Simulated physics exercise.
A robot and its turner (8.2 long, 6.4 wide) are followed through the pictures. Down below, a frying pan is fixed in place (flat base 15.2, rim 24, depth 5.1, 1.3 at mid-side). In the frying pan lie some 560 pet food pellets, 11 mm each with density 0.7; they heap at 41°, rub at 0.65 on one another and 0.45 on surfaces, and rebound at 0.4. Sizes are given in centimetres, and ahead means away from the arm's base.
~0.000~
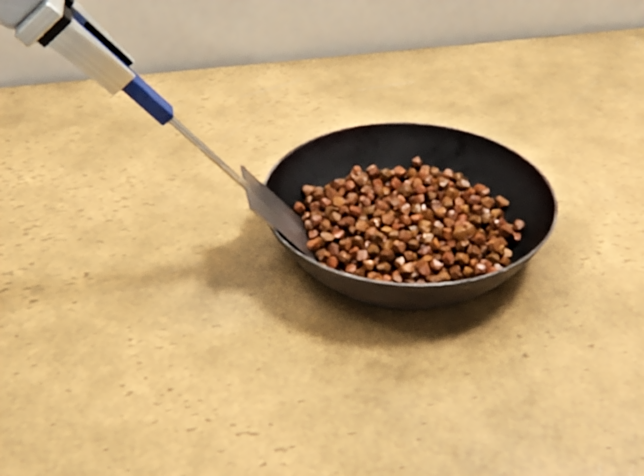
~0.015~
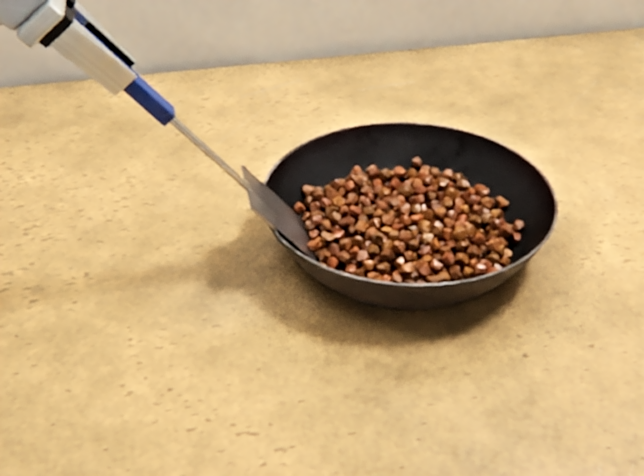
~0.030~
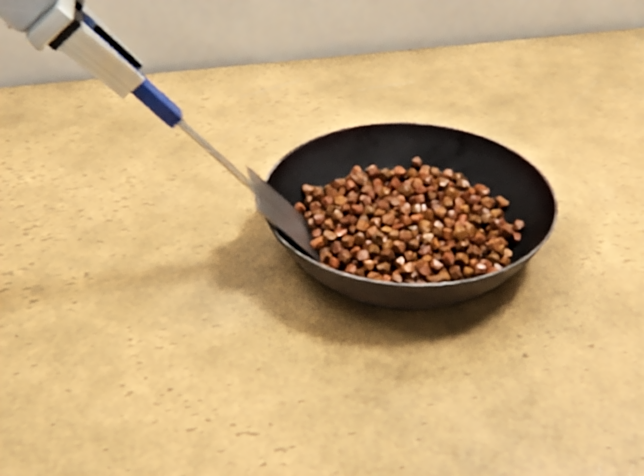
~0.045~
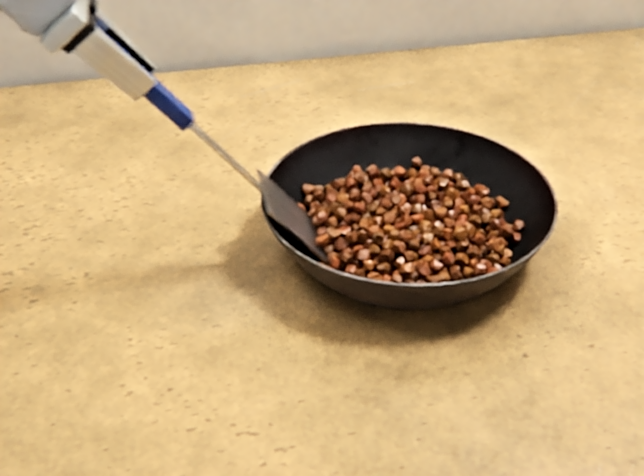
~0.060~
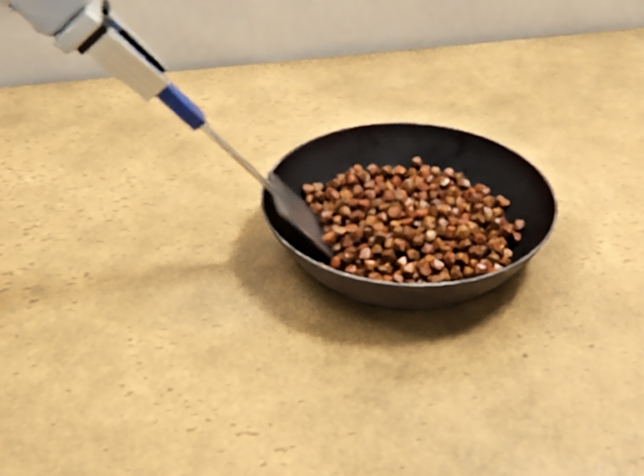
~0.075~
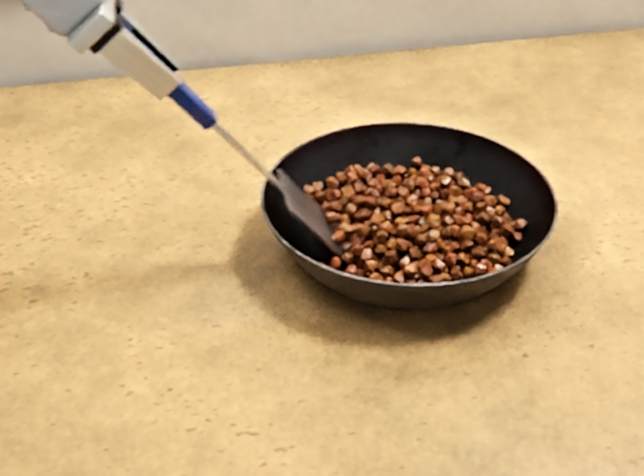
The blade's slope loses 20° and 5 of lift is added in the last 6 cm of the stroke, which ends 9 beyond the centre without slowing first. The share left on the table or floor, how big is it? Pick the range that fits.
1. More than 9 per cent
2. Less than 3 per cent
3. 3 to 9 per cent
The answer is 1.
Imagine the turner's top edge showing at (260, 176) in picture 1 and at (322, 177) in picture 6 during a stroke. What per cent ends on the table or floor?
Off the vessel, on the table or floor: Some 20 percent.
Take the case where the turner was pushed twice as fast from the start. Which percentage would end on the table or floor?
Around 25 per cent would finish on the table or floor.
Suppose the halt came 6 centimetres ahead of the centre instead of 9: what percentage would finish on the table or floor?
In that case around 0 per cent.
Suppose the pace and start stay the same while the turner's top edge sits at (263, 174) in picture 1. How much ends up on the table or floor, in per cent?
Around 20 percent ends up on the table or floor.
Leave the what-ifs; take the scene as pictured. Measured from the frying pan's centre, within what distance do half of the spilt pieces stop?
I'd say some 20 centimetres, give or take.
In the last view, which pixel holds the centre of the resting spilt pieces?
(615, 214), roughly.
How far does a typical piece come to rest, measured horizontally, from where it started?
The figure is about 3 cm.
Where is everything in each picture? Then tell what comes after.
In the first frame, turner top edge at (245, 186), sloping 52°; upper third of the load around (407, 216), from x 300 to 520, top at y 160; 563 in the frying pan.
In the second frame, turner top edge at (247, 186), sloping 52°; upper third of the load around (407, 216), from x 300 to 520, top at y 160.
In the third frame, turner top edge at (253, 188), sloping 52°; upper third of the load around (406, 215), from x 300 to 520, top at y 160.
In the fourth frame, turner top edge at (263, 190), sloping 52°; upper third of the load around (405, 214), from x 300 to 520, top at y 160.
In the fifth frame, turner top edge at (274, 190), sloping 52°; upper third of the load around (406, 213), from x 300 to 520, top at y 160.
In the sixth frame, turner top edge at (284, 189), sloping 52°; upper third of the load around (411, 210), from x 305 to 520, top at y 160; 563 in the frying pan.
By 0.17 s, sloping 52°, highest piece 5 above the table; 563 in the frying pan.
By 0.26 s, sloping 45°, highest piece 8 above the table; 559 in the frying pan, 4 on the blade or in flight.
By 0.51 s, sloping 32°, highest piece 6 above the table; 464 in the frying pan, 87 on the table or floor, 12 on the blade or in flight.
By 1.56 s, sloping 32°, highest piece 6 above the table; 464 in the frying pan, 99 on the table or floor.
Final count, 464 in the frying pan, 99 on the table or floor. That is 18 % on the table or floor.
